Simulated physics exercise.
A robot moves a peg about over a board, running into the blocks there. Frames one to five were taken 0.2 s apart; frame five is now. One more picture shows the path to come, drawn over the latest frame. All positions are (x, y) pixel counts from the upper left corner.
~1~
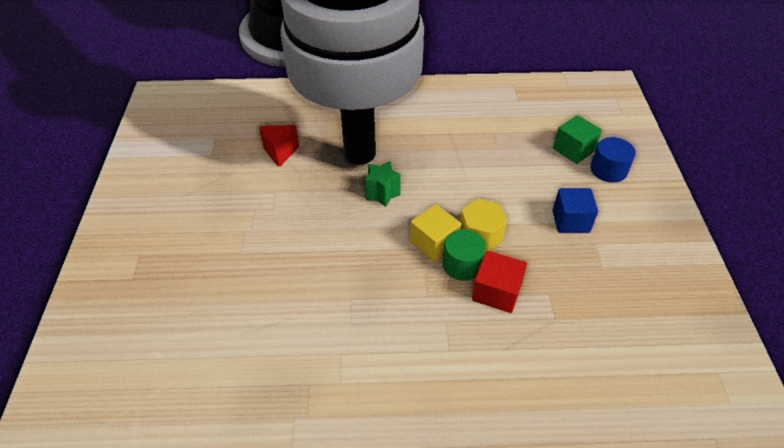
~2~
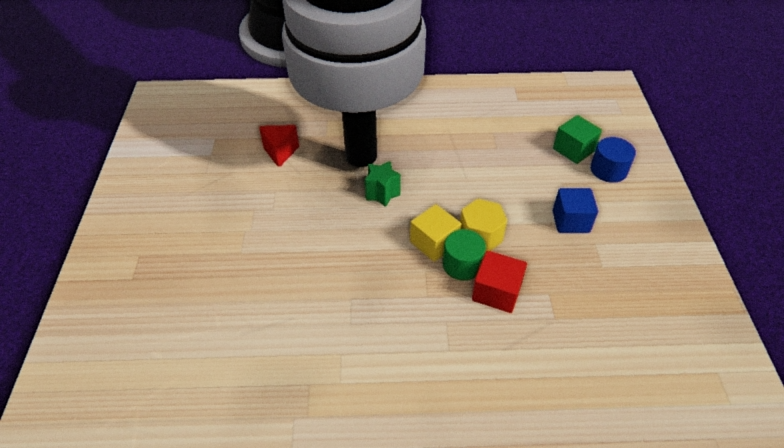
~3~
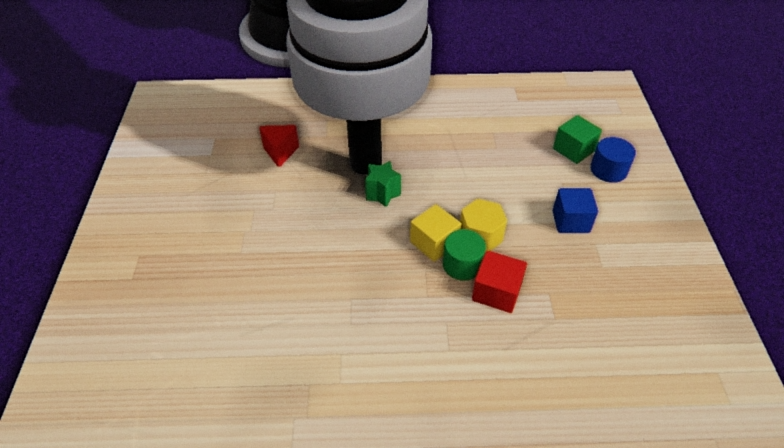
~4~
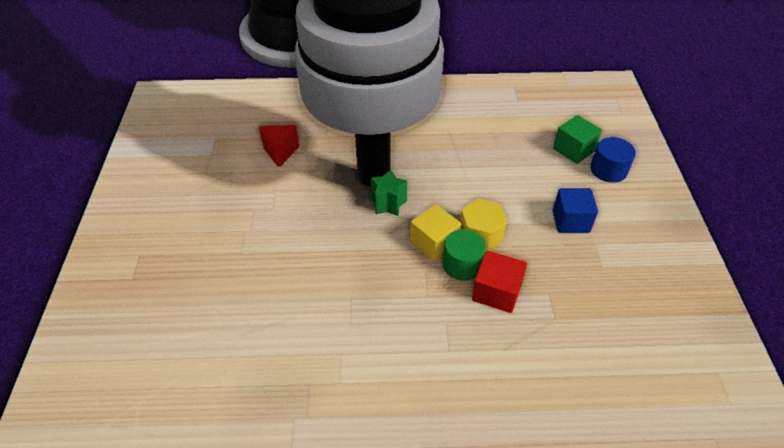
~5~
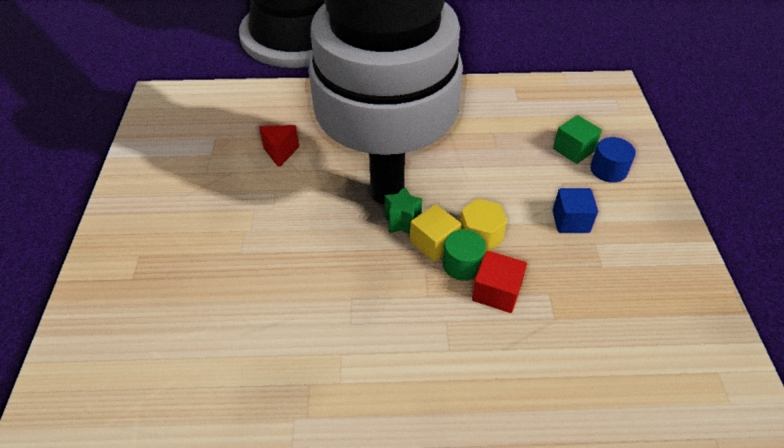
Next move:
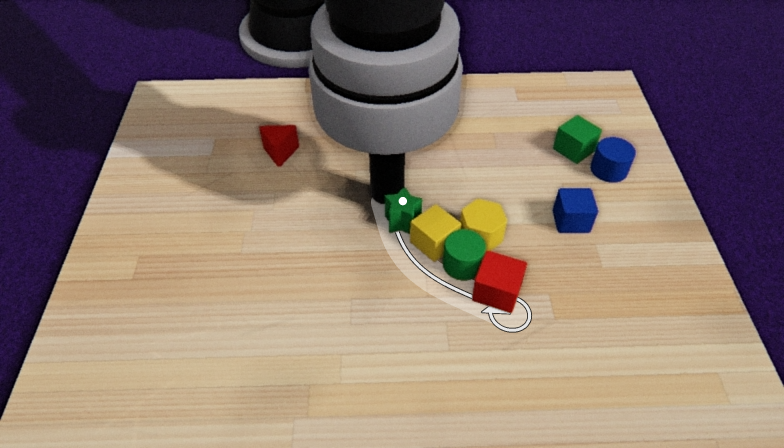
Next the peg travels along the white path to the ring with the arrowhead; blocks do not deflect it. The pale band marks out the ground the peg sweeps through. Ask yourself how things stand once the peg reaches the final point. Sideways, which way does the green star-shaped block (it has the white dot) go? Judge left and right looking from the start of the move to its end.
The answer is right.
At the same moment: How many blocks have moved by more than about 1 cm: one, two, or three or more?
This push will displace three or more blocks.
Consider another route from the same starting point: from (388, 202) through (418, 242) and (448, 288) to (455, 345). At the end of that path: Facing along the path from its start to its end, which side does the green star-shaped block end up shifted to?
Measured against the direction from start to end, the green star-shaped block shifts toward the right-hand side.
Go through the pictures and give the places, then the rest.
The first frame shows peg tip at (360, 154); block tops, green star-shaped block at (382, 173); yellow square piece at (436, 222); green round block at (465, 244); red square piece at (502, 271).
The second frame shows peg at (361, 157); blocks unchanged.
The third frame shows peg at (366, 164); blocks unchanged.
The fourth frame shows peg at (374, 176); green star-shaped block at (388, 183).
The fifth frame shows peg at (388, 193); green star-shaped block at (403, 201); yellow square piece at (436, 222); green round block at (465, 244); red square piece at (502, 271).
Path on the board, from (388, 202) over (404, 247) and (448, 285) to (510, 313); the dot is on the green star-shaped block.
The first path, step by step. One third of the way, peg at (405, 239); green star-shaped block at (422, 251); yellow square piece at (459, 262), turned 30° anticlockwise; green round block at (501, 265); red square piece at (539, 289), turned 35° clockwise.
Two thirds of the way, peg at (451, 277); green star-shaped block at (443, 294), turned 45° clockwise; yellow square piece at (491, 288), turned 75° anticlockwise; green round block at (523, 268); red square piece at (556, 296), turned 35° clockwise.
At the end, peg at (512, 305); green star-shaped block at (448, 298), turned 70° clockwise; yellow square piece at (536, 327), turned 70° anticlockwise; green round block at (533, 265); red square piece at (566, 298), turned 35° clockwise.
